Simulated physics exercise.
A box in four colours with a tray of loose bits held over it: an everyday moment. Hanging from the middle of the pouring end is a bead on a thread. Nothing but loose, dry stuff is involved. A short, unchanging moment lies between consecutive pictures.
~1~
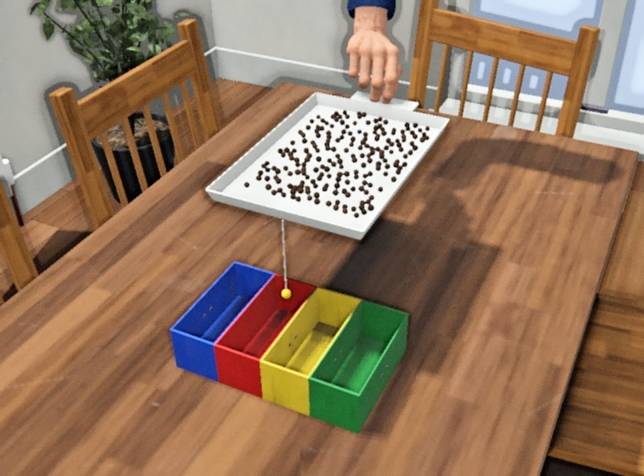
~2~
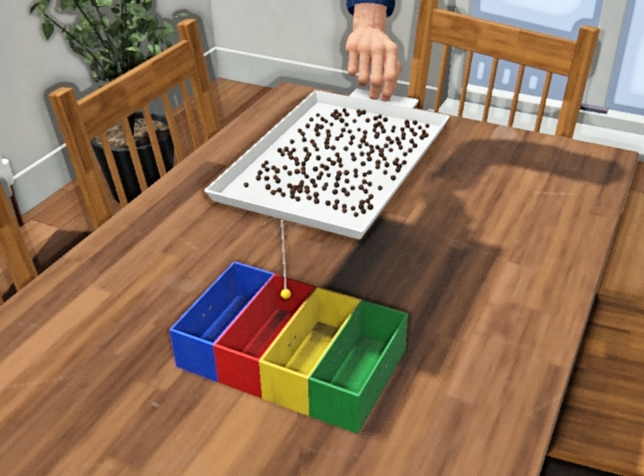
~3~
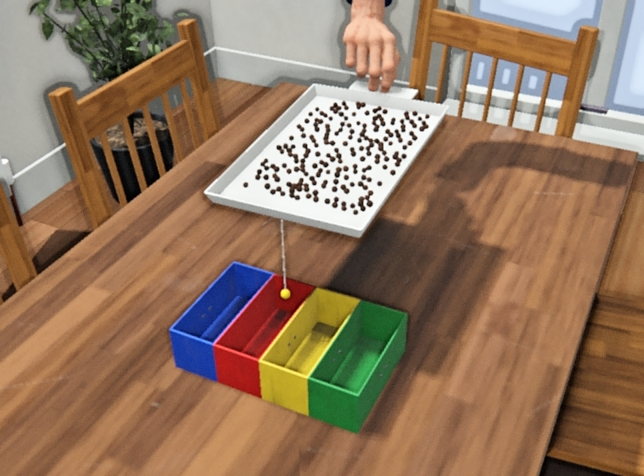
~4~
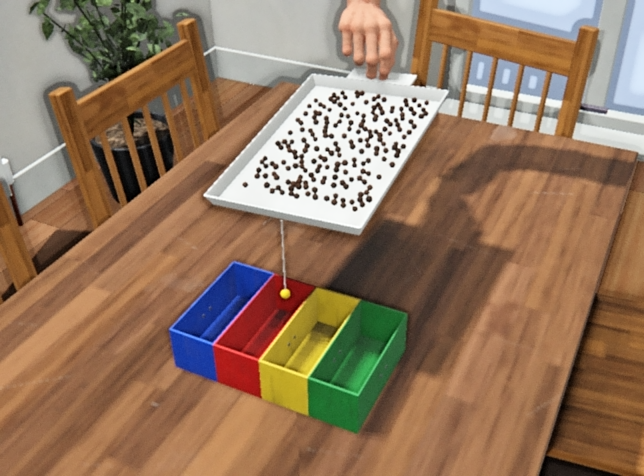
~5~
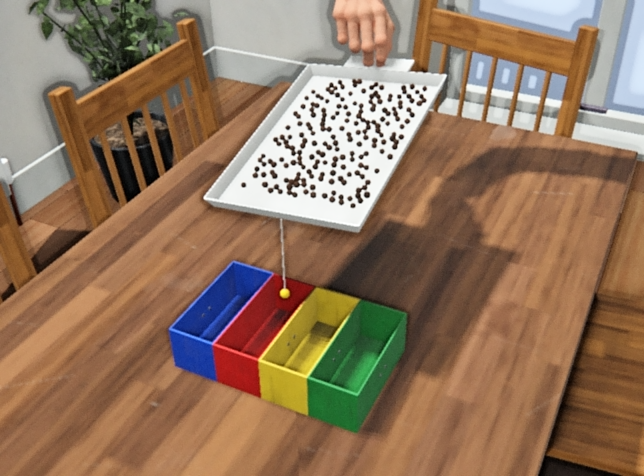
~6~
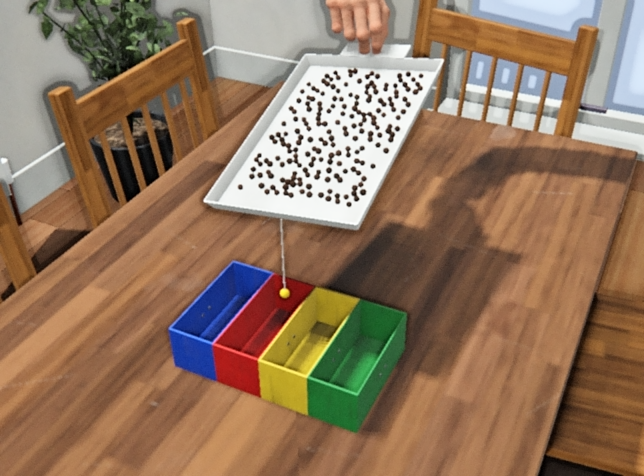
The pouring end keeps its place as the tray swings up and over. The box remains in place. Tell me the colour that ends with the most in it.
That would be blue.
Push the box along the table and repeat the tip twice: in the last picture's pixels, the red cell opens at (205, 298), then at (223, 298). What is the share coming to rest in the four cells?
About 100 in a hundred, then about 100 in a hundred.
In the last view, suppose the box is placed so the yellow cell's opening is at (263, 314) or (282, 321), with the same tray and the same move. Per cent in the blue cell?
Trial 1 about 20 %, trial 2 about 60 %.
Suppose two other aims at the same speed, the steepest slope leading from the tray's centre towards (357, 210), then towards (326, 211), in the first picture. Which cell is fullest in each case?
The green cell, then the cell in green.
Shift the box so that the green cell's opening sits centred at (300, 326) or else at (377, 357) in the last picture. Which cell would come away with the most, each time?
First try: The red cell. Second try: The blue cell.
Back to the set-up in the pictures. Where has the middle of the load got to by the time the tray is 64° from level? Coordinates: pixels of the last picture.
(231, 214).
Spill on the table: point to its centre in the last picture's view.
(158, 330), about.
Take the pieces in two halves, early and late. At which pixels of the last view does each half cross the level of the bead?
(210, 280) for the early half, (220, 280) for the late half.
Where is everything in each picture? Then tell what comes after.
Corners of the pouring end at (213, 188) and (360, 227), level; middle of the load at (338, 156), allspice berries; bead on its thread at (286, 294); blue cell at (195, 352); red cell at (239, 368); yellow cell at (285, 384); green cell at (334, 402), in the first picture.
Corners of the pouring end at (212, 189) and (360, 227), level; middle of the load at (337, 155), in the second picture.
Corners of the pouring end at (211, 191) and (359, 225), tipped barely, lowest at the left corner; middle of the load at (337, 150), in the third picture.
Corners of the pouring end at (211, 193) and (357, 223), tipped a little, lowest at the left corner; middle of the load at (336, 143), in the fourth picture.
Corners of the pouring end at (210, 196) and (356, 221), tipped a little, lowest at the left corner; middle of the load at (333, 137), in the fifth picture.
Corners of the pouring end at (210, 198) and (354, 219), tipped clearly, lowest at the left corner; middle of the load at (329, 132); blue cell at (193, 351); red cell at (237, 367); yellow cell at (284, 384); green cell at (332, 401), in the sixth picture.
Soon after the last picture, tray tipped steeply; about two thirds on the tray; a small part in the blue cell; a stray few in the red cell; about a quarter falling or outside the box.
A little later, tray tipped past a quarter turn; about two thirds in the blue cell; a stray few in the red cell; about a quarter falling or outside the box.
Later still, tray tipped past a quarter turn; most in the blue cell; a stray few in the red cell; about a quarter falling or outside the box.
At rest, tray tipped past a quarter turn; most in the blue cell; a stray few in the red cell; none in the green cell; none in the yellow cell; about a quarter outside the box.
